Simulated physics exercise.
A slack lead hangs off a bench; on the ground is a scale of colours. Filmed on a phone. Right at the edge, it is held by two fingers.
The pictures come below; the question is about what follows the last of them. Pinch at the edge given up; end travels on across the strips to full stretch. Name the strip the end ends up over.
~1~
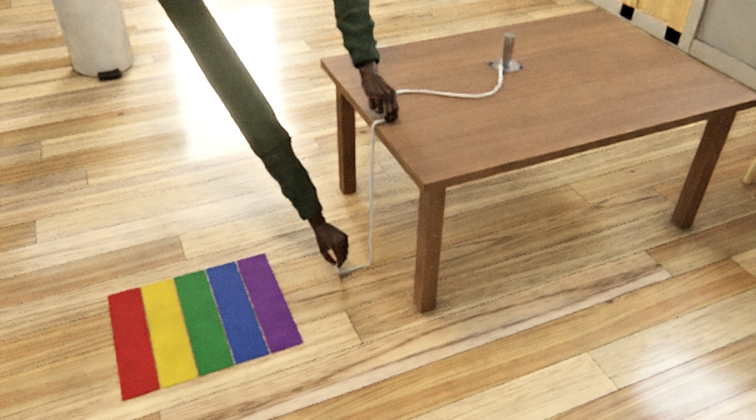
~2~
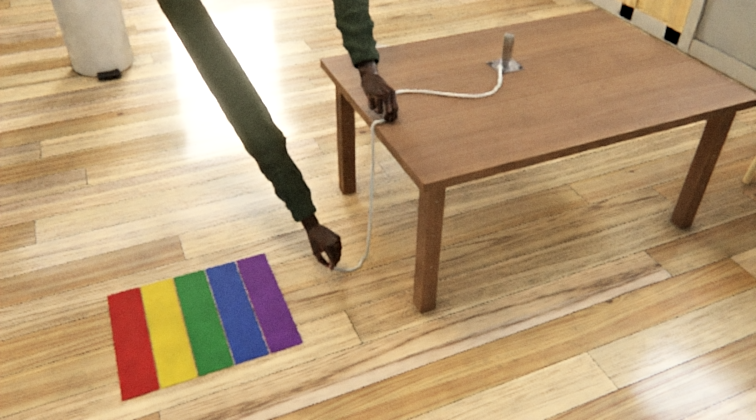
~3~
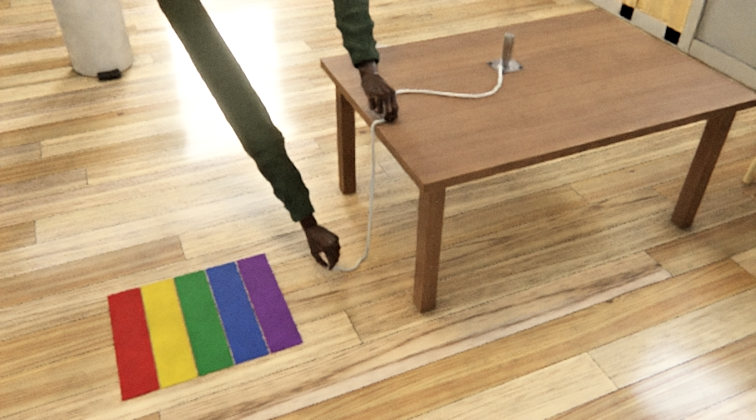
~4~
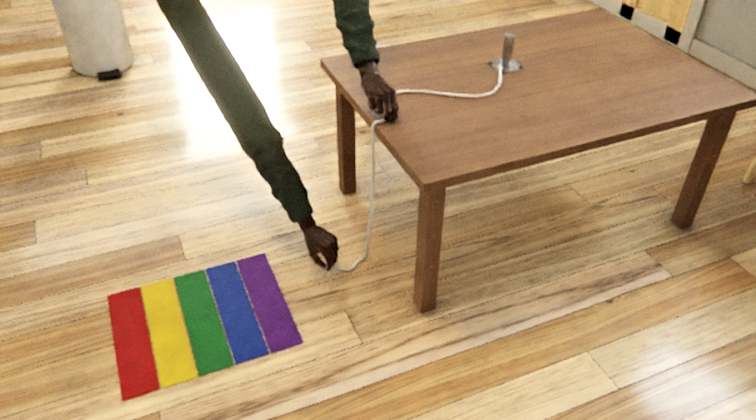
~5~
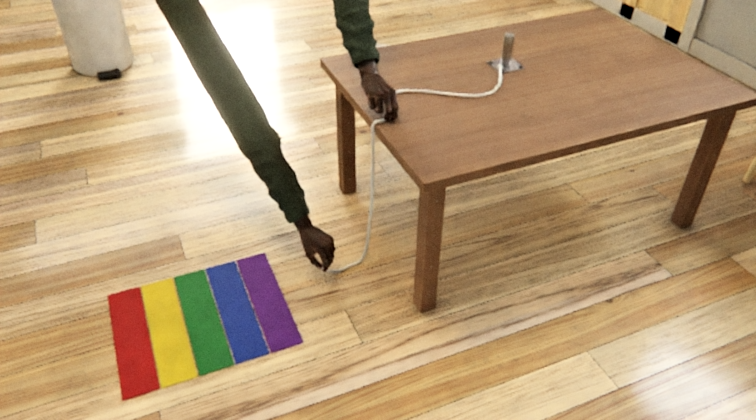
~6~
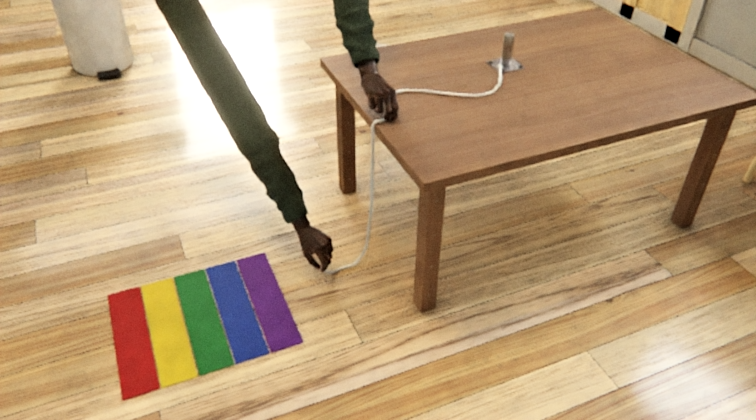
Yellow.
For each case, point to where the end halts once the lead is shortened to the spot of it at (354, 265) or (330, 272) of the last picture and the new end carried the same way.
Result 1: (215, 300). Result 2: (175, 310).
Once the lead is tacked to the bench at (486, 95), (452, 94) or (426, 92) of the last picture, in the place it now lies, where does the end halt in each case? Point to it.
(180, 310); (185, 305); (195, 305).
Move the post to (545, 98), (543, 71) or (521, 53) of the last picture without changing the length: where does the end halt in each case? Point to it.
The first try gives about (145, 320), the second about (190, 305) and the third about (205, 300).
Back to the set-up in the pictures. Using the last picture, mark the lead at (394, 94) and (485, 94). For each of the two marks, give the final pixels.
They finish at (366, 106) and (445, 82) respectively.
A little later, end near (215, 299); over green.
Next, end near (176, 310); over yellow.
When it is tight, end near (154, 317); over yellow. The end stops over the yellow strip.
